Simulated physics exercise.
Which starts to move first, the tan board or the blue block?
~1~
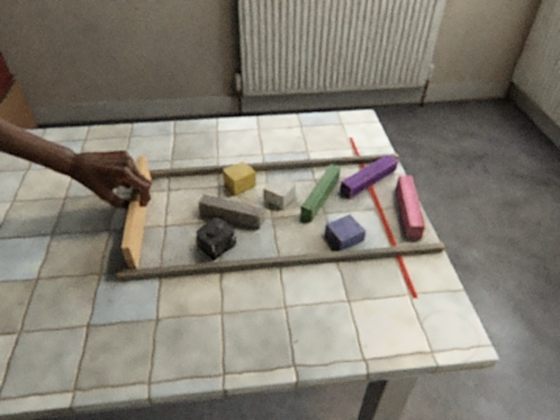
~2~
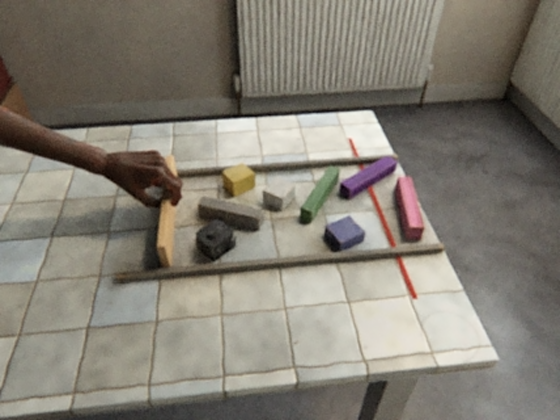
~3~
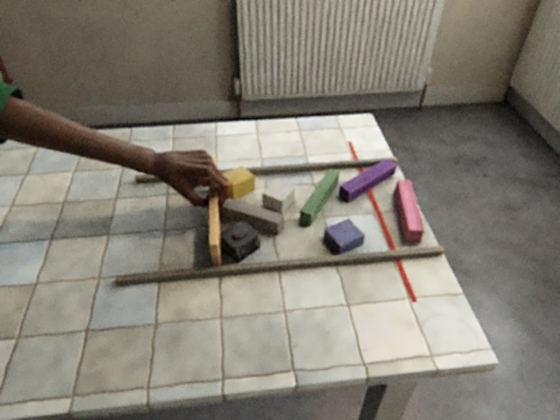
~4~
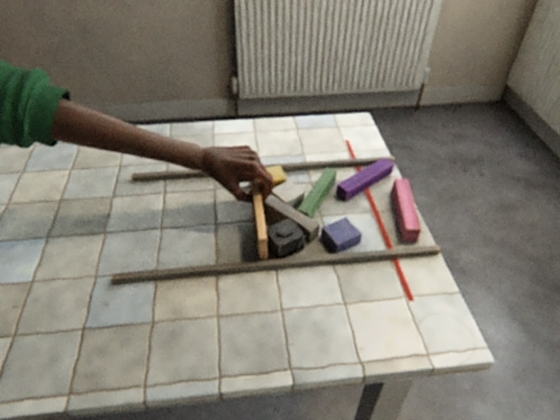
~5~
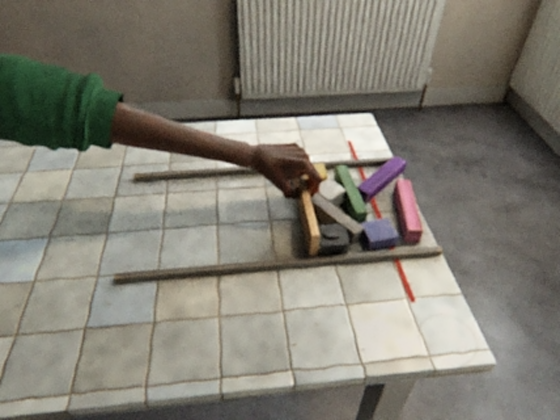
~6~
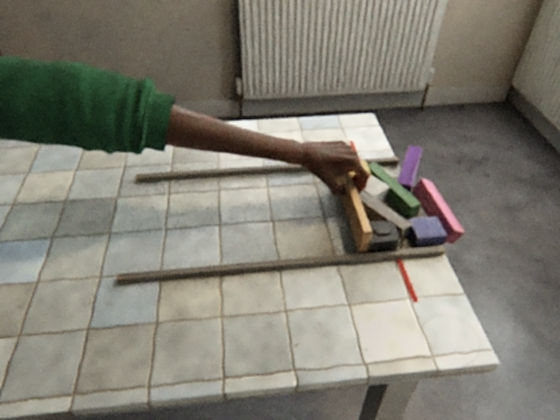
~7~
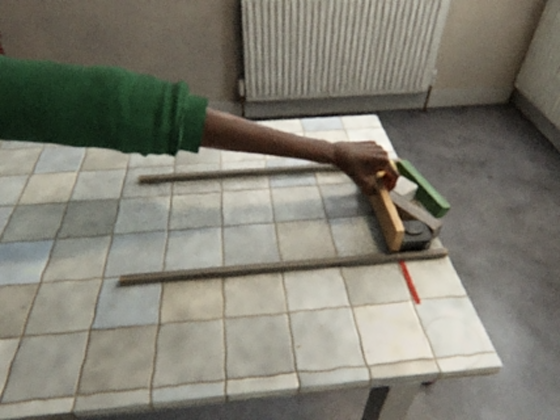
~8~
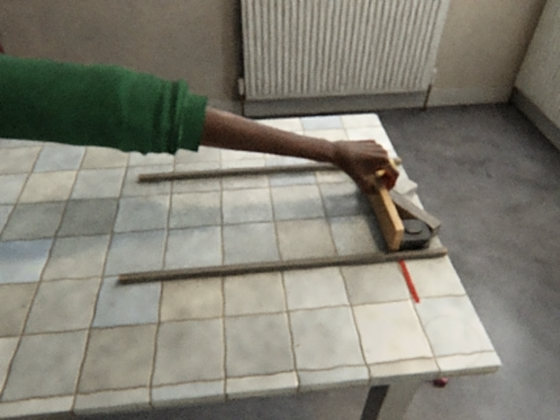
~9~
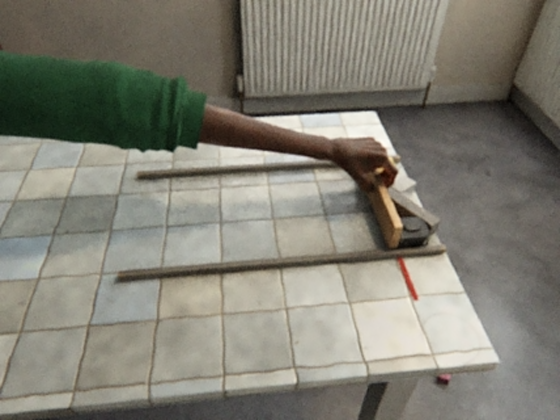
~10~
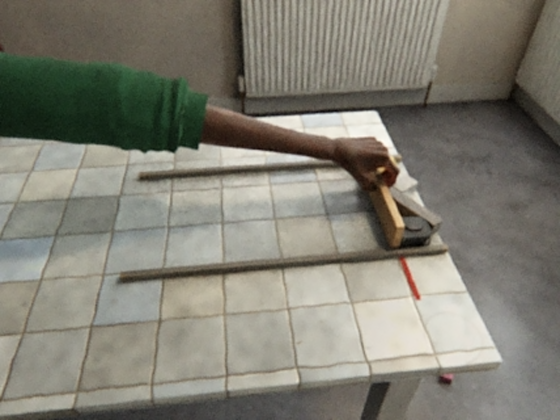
The tan board starts to move first. The blue block stays put until the board has pushed the other pieces well along the table towards it.
